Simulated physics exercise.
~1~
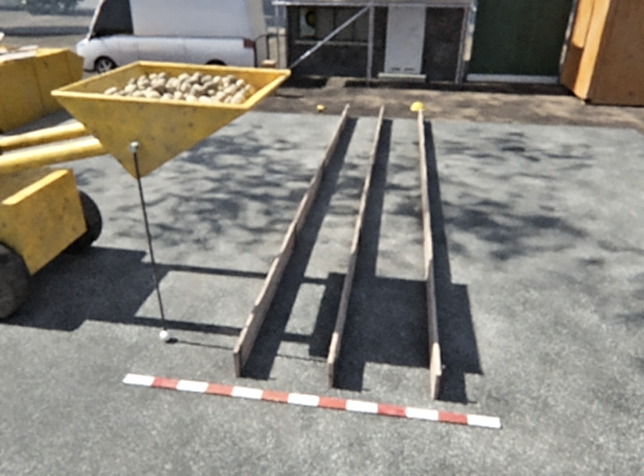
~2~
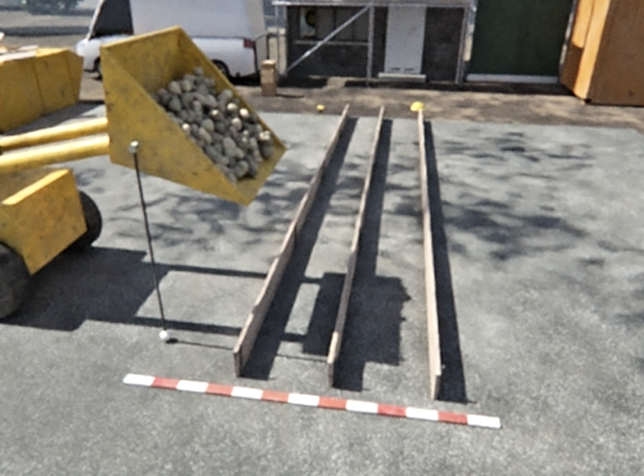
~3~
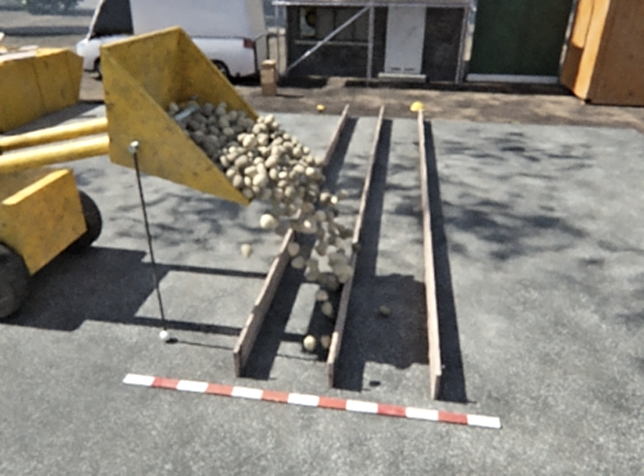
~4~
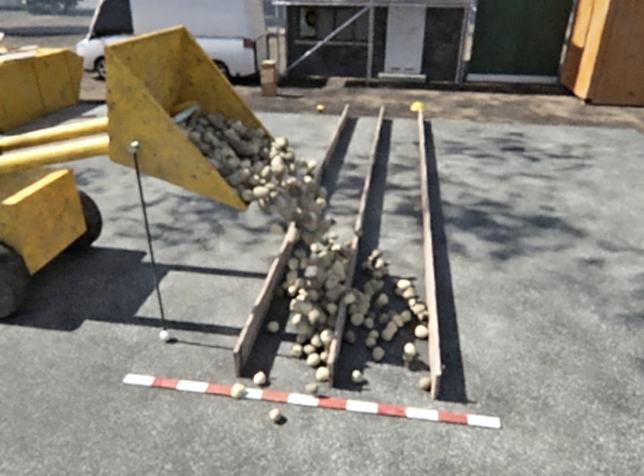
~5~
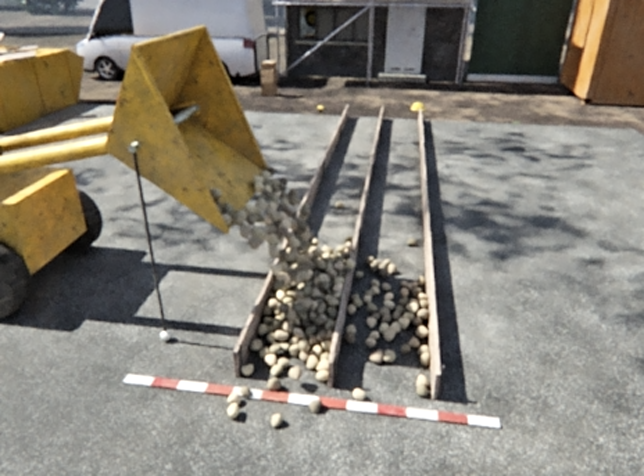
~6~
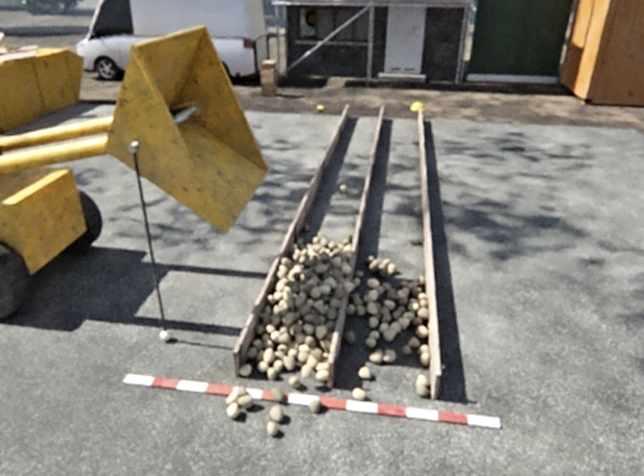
On a sunlit paved yard, a yellow loader at the left holds a bucket heaped with smooth, pale stones beside three long planks laid on edge. The bucket tips forward to the right, and the stones slump toward its lower lip. They begin to spill over the edge, tumbling down between the planks. The stream thickens and spreads into both bays, while a few stones roll out past the red and white strip in front. The bucket tilts more steeply and empties, leaving a large heap in the left bay, a smaller one in the right and a few strays near the strip.
